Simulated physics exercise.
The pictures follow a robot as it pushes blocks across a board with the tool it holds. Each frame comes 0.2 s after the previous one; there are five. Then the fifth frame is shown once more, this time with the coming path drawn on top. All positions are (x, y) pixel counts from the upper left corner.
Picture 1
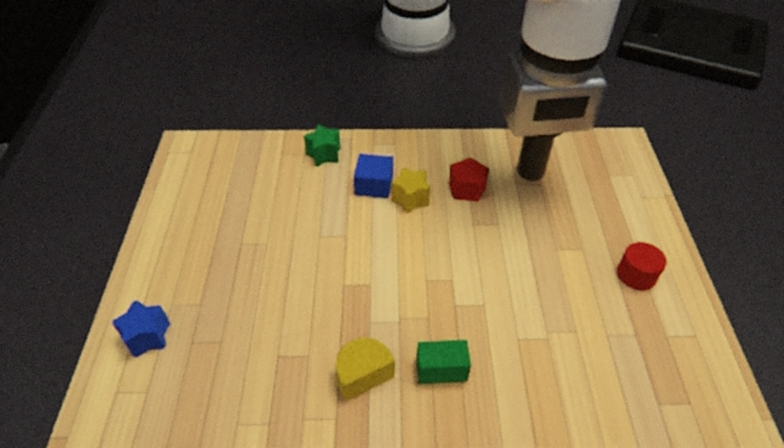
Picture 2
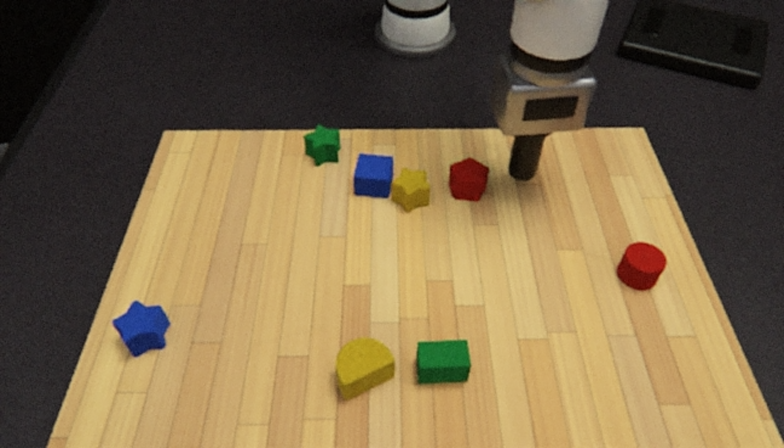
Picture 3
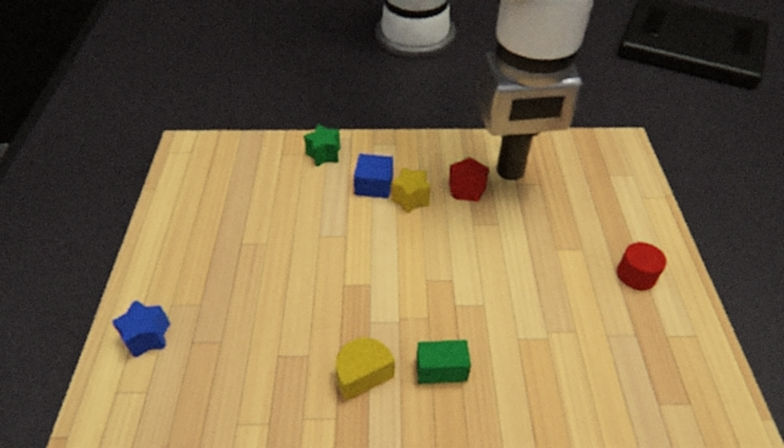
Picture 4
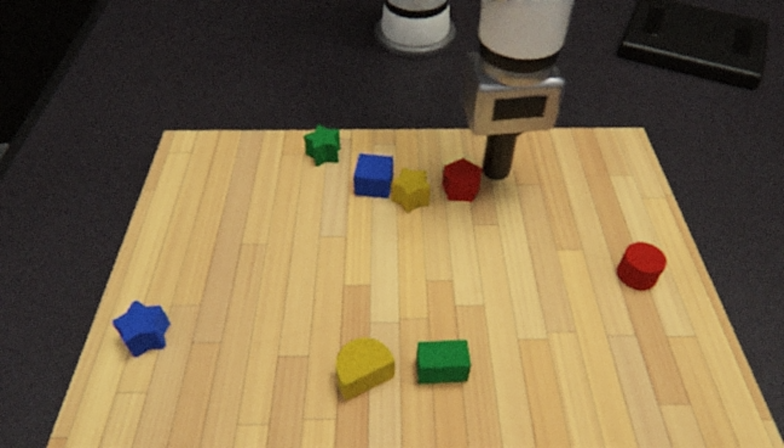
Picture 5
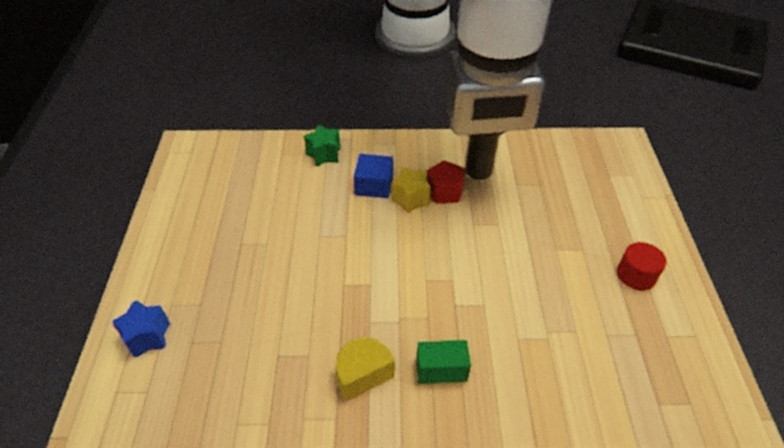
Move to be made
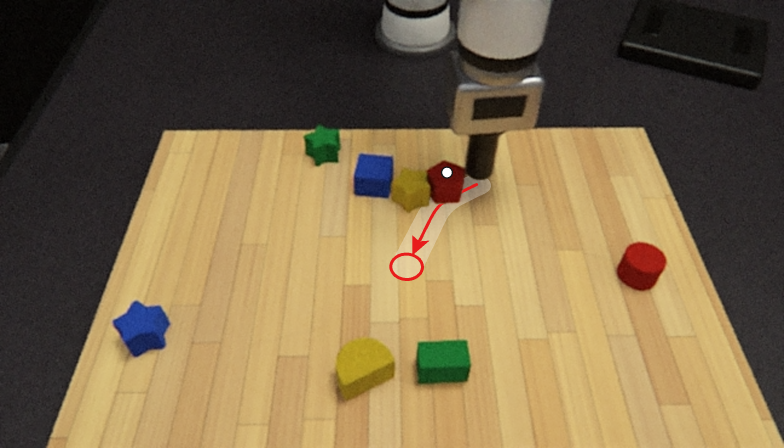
A robotic arm with a dark, rod-like tip slides left along the far edge of a light wooden board on a dark table, seen from above by a still camera. A green star, blue square piece, yellow star and red five-sided block line the far side, with a blue star, yellow half-round, green rectangle and red cylinder elsewhere. The tip nudges the red five-sided block left, up beside the yellow star.
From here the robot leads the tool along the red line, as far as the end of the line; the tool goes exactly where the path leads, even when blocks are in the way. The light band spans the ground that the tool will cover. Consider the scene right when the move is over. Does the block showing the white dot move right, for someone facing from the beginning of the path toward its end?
It seems so.
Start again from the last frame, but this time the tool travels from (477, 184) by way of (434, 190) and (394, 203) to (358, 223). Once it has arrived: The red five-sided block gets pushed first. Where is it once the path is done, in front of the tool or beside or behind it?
I'm fairly sure the red five-sided block rides along ahead of the tool to the very end.
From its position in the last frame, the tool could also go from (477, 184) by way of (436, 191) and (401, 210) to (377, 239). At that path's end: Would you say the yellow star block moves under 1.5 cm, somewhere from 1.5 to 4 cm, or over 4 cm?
The over 4 cm band.
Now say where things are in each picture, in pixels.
The first frame shows tool's lower end at (530, 172); blue square piece at (374, 166); yellow star block at (412, 180); red five-sided block at (470, 170).
The second frame shows tool at (522, 172); blocks still.
The third frame shows tool at (510, 172); blocks still.
The fourth frame shows tool at (496, 172); red five-sided block at (463, 171).
The fifth frame shows tool at (479, 172); blue square piece at (374, 166); yellow star block at (412, 180); red five-sided block at (447, 173).
Drawn move, from (477, 184) through (443, 203) and (424, 232) to (407, 267); the dot is on the red five-sided block.
The first path, step by step. One third of the way, tool at (444, 190); blue square piece at (358, 165), turned 45° clockwise; yellow star block at (374, 190); red five-sided block at (409, 187), turned 15° clockwise.
Two thirds of the way, tool at (424, 220); blue square piece at (356, 165), turned 55° clockwise; yellow star block at (358, 192), turned 30° clockwise; red five-sided block at (391, 206), turned 60° clockwise.
At the end, tool at (407, 254); blue square piece at (356, 165), turned 55° clockwise; yellow star block at (358, 192), turned 30° clockwise; red five-sided block at (390, 210), turned 80° clockwise.
